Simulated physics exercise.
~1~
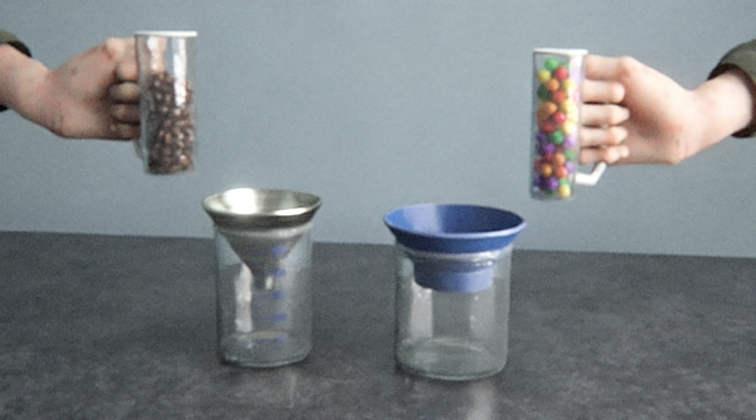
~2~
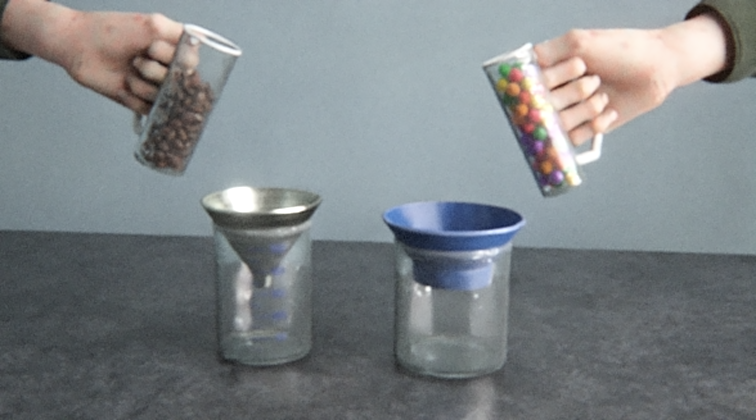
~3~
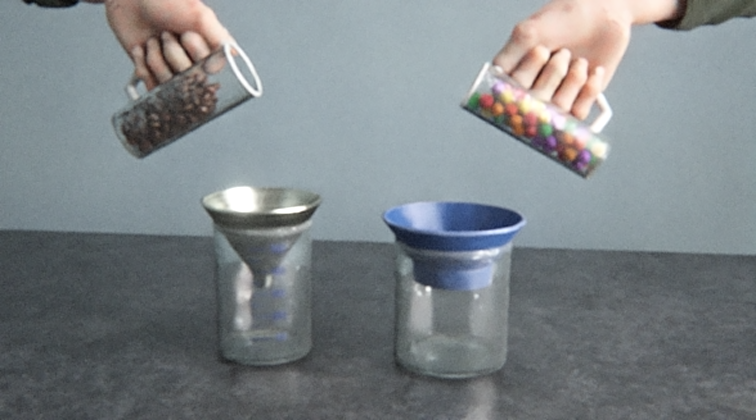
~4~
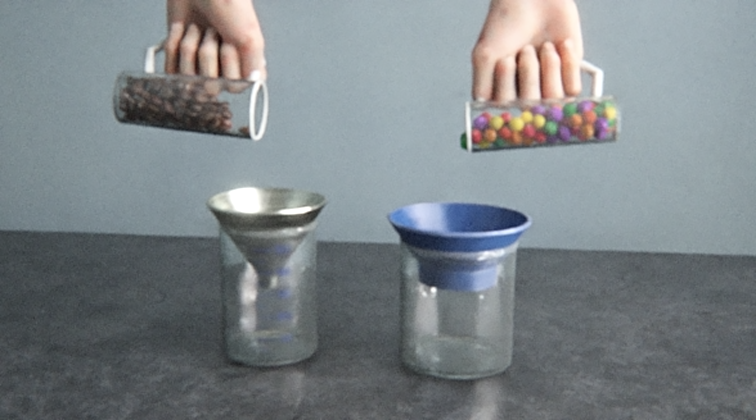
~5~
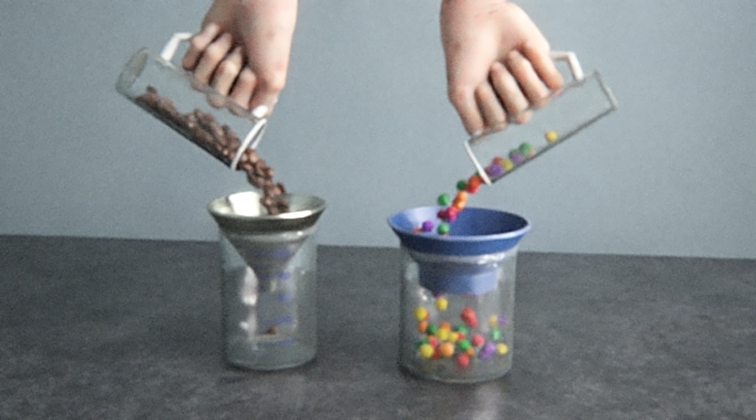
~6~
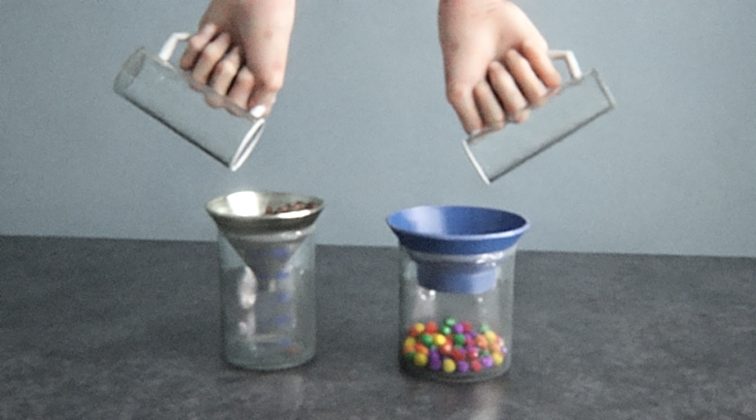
At the start, two hands hold clear handled cups above two glass jars, each with a funnel in its mouth. The left cup holds small brown pieces resembling beans, and the right one holds colourful round candies or beads. The hands tilt the cups inward until they lie on their sides, then tip them further so the contents pour out. The colourful pieces run through the blue funnel and gather in the right jar, while the brown ones pile into the metallic funnel. Finally, both cups are empty, the left funnel is clogged with brown pieces above a nearly empty jar, and the right funnel has cleared completely.
